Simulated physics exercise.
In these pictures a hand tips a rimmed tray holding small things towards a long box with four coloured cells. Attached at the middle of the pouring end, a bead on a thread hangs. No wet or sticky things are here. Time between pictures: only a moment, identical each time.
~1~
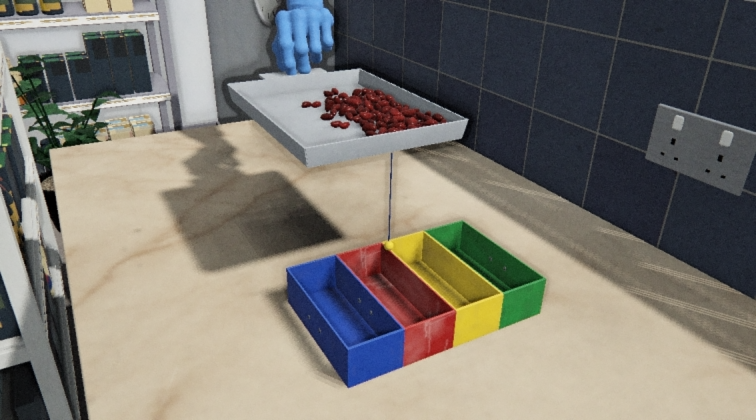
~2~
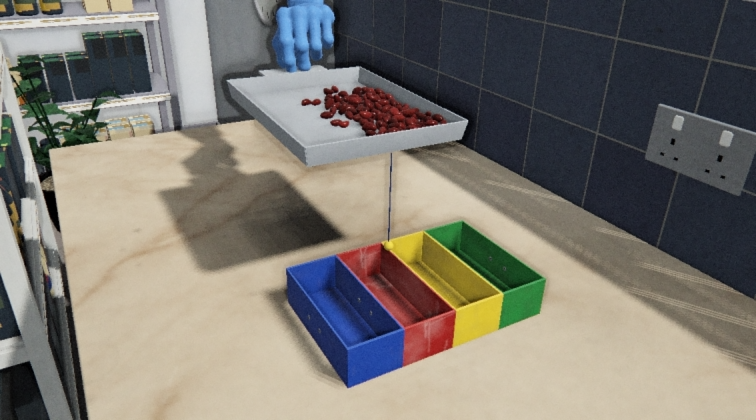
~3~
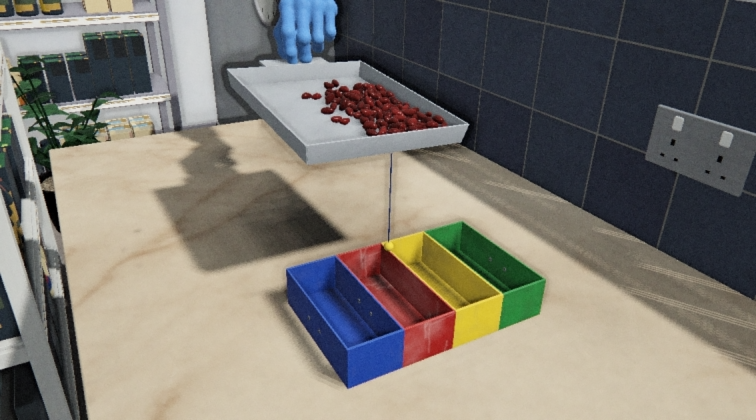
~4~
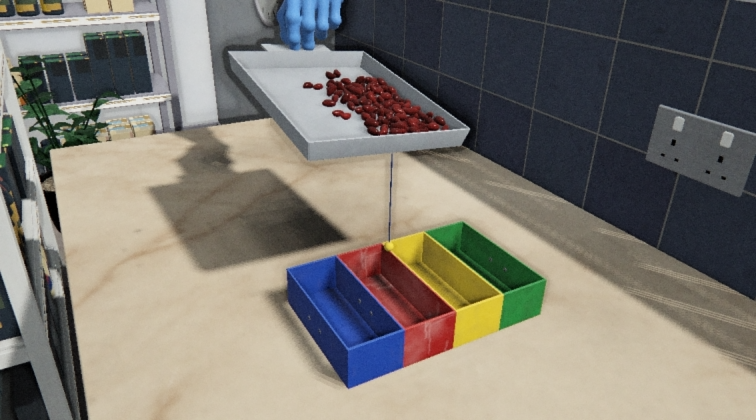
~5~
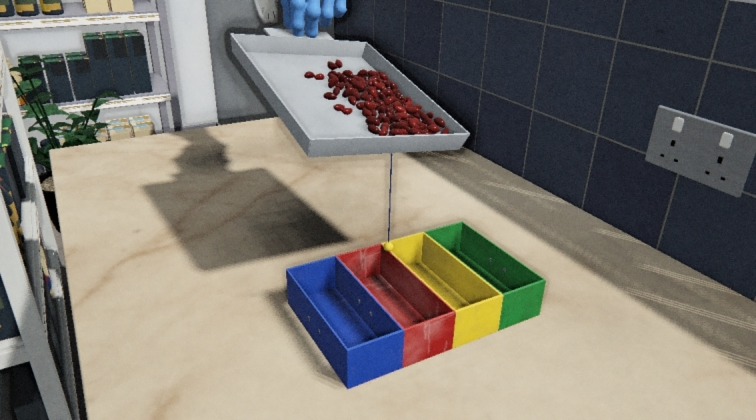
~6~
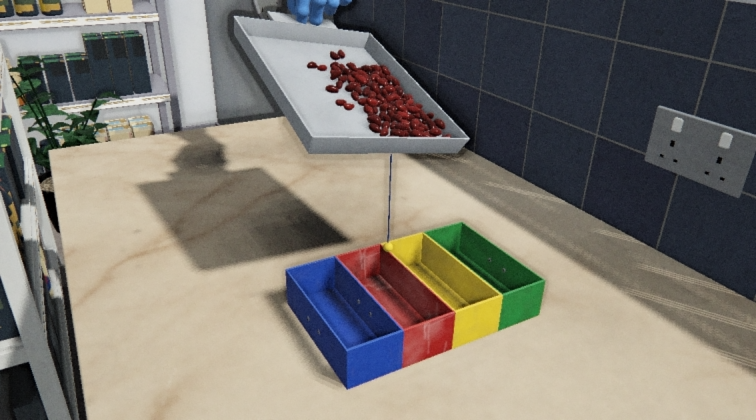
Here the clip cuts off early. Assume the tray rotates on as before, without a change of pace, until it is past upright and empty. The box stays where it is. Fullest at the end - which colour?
Green cell.
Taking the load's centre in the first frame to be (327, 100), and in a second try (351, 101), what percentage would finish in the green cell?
Shares: 60 % for the first, 50 % for the second.
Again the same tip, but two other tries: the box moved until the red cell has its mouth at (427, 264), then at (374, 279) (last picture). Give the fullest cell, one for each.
Try one goes to yellow; try two goes to that green cell.
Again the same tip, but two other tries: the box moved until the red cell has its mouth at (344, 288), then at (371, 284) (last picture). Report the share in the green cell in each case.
In turn 40 and 90 in a hundred.
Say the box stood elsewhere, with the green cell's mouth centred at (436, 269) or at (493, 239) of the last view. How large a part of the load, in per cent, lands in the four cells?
20 % for the first, 100 % for the second.
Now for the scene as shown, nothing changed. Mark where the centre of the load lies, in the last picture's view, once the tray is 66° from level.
The middle of the pieces shows up near (423, 104).
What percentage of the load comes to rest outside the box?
Roughly 0 per cent.
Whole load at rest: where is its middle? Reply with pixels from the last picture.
Close to (461, 276) in the last view.
Shortly afterwards, tray tipped steeply; all but a few on the tray; only a few falling or outside the box.
Next, tray tipped past a quarter turn; near half on the tray; near a quarter in the green cell; a little in the yellow cell; only a few in the red cell; near a quarter falling or outside the box.
Some moments later, tray tipped past a quarter turn; near two thirds in the green cell; near a quarter in the yellow cell; only a few in the red cell; only a few falling or outside the box.
In the end, tray tipped past a quarter turn; near two thirds in the green cell; near a quarter in the yellow cell; only a few in the red cell; none at all in the blue cell; only a few outside the box.
